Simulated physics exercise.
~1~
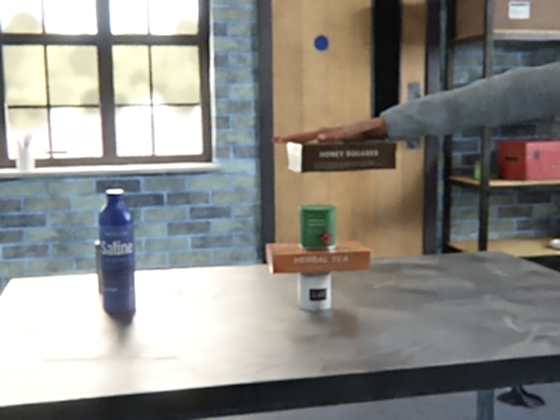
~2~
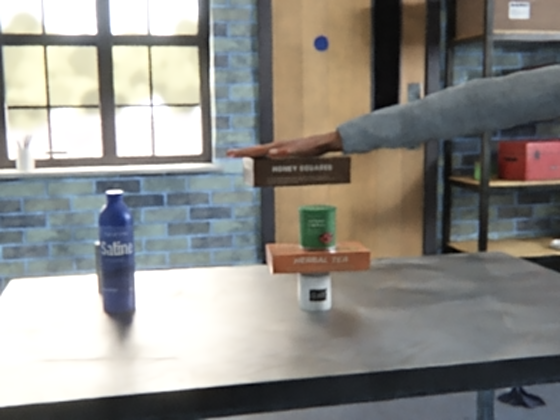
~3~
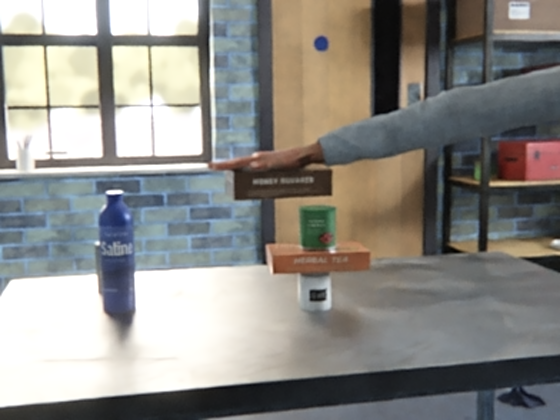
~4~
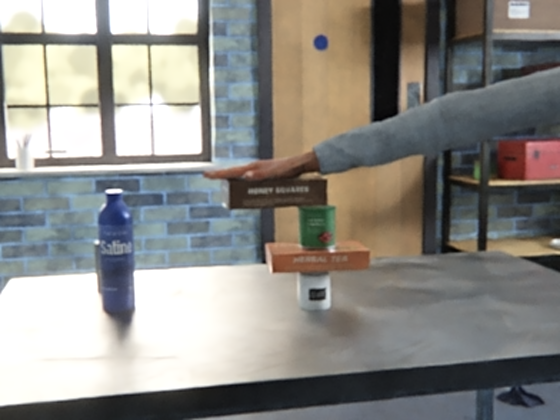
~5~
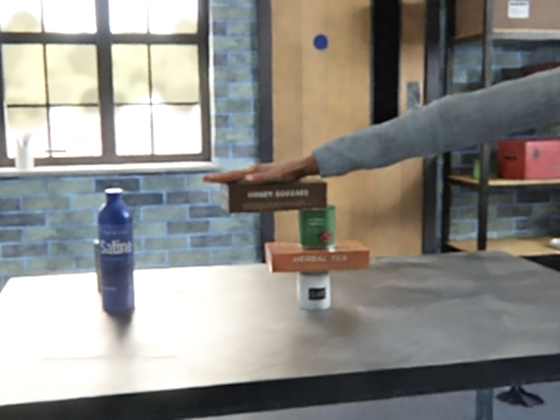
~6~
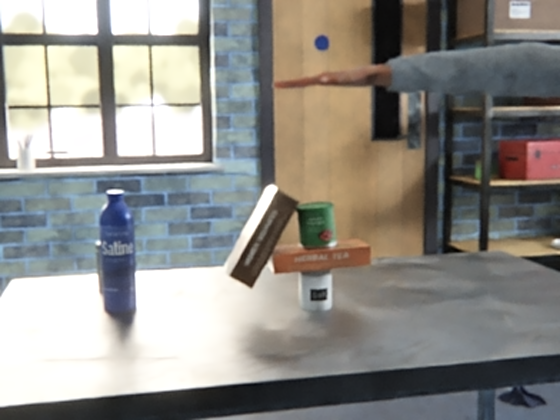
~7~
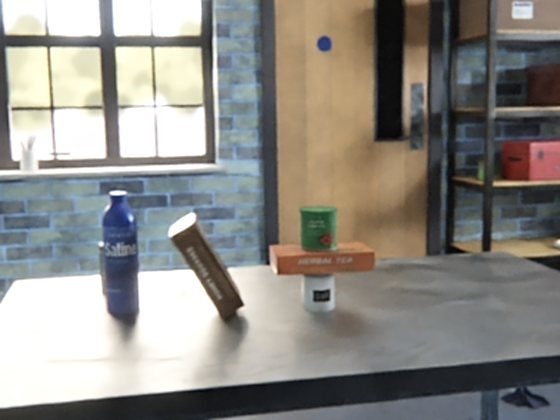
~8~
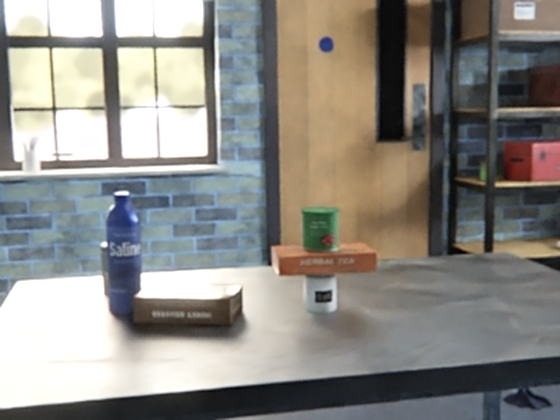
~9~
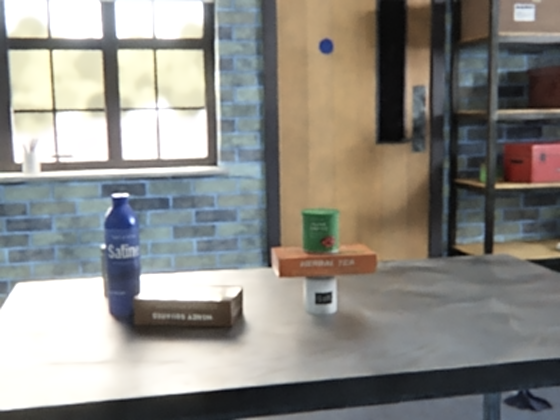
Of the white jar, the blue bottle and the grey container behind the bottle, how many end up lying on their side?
None of them do. The white jar, the blue bottle and the grey container are all still upright at the end.
